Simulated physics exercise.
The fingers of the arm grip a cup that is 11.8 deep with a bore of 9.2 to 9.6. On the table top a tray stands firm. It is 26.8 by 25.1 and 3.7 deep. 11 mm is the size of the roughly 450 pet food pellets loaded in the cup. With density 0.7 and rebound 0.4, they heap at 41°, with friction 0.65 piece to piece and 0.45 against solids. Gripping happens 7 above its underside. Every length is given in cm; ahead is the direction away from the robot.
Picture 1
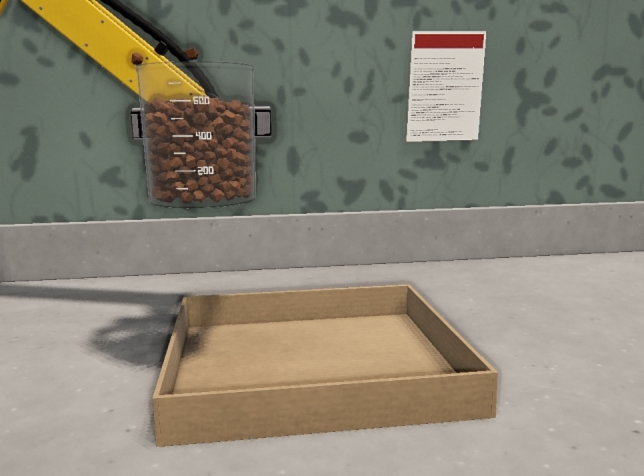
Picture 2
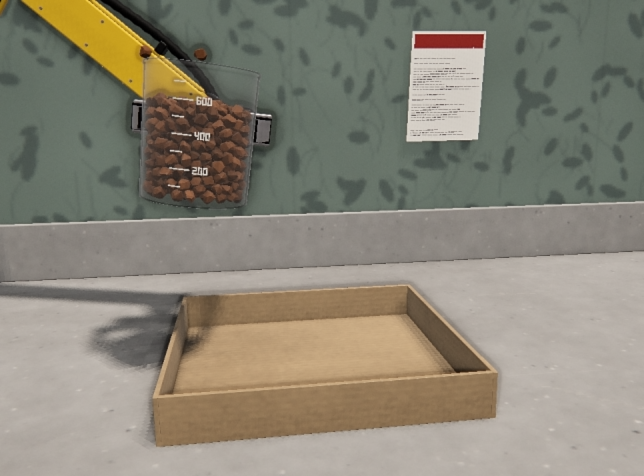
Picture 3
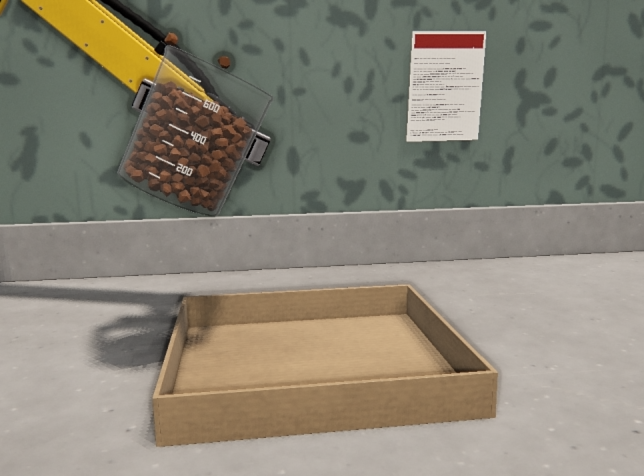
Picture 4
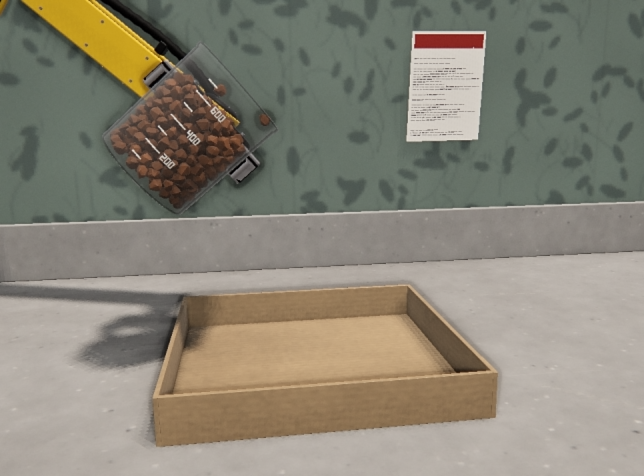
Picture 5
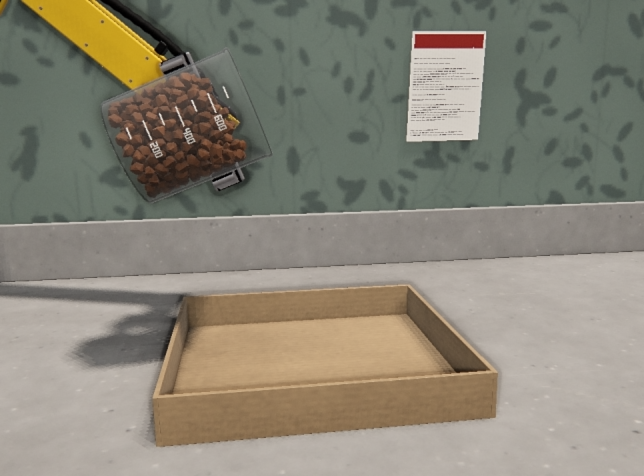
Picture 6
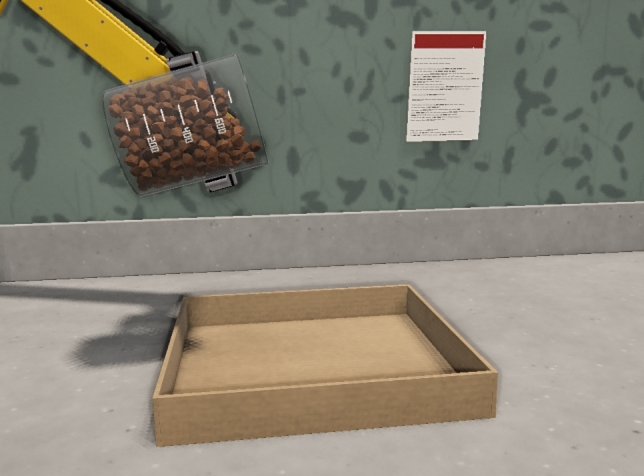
At first, a yellow robot arm holds a clear, marked container of brown nut-like pieces upright above and behind an empty, shallow tray. The arm then rotates the container clockwise until it lies nearly on its side, and the pieces shift toward its open end while the tray stays still.
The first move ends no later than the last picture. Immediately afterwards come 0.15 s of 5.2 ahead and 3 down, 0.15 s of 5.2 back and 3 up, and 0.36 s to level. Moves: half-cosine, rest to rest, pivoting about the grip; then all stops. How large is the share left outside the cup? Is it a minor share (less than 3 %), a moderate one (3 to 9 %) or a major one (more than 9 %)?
A major share.
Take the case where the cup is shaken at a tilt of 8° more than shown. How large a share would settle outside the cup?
Roughly 20 in a hundred.
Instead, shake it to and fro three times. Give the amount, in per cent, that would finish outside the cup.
About 20 %.
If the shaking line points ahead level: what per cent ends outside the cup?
Some 25 in a hundred.
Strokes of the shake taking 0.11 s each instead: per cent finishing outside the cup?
20 %.
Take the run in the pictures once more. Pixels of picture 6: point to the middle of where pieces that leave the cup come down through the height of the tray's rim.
Estimated centre around (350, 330) in pixels.
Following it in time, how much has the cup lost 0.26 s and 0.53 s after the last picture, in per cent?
Taking the two times in order, I'd say 10 and then 15 per cent.
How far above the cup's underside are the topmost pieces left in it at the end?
Top of the fill: Near 10.5 cm.
Then, 0.26 s on, tilted 76° forward, highest piece 26 above the table; 414 in the cup, 1 in the tray, 36 in flight or on a rim.
Then, 0.53 s on, tilted 23° forward, highest piece 28 above the table; 394 in the cup, 52 in the tray, 1 on the table or floor, 4 in flight or on a rim.
Then, 0.86 s on, level, highest piece 28 above the table; 394 in the cup, 54 in the tray, 3 on the table or floor.
Then, 1.91 s on, level, highest piece 27 above the table; 394 in the cup, 54 in the tray, 3 on the table or floor.
In the end, 394 in the cup, 54 in the tray, 3 on the table or floor. That is 13 % outside the cup.
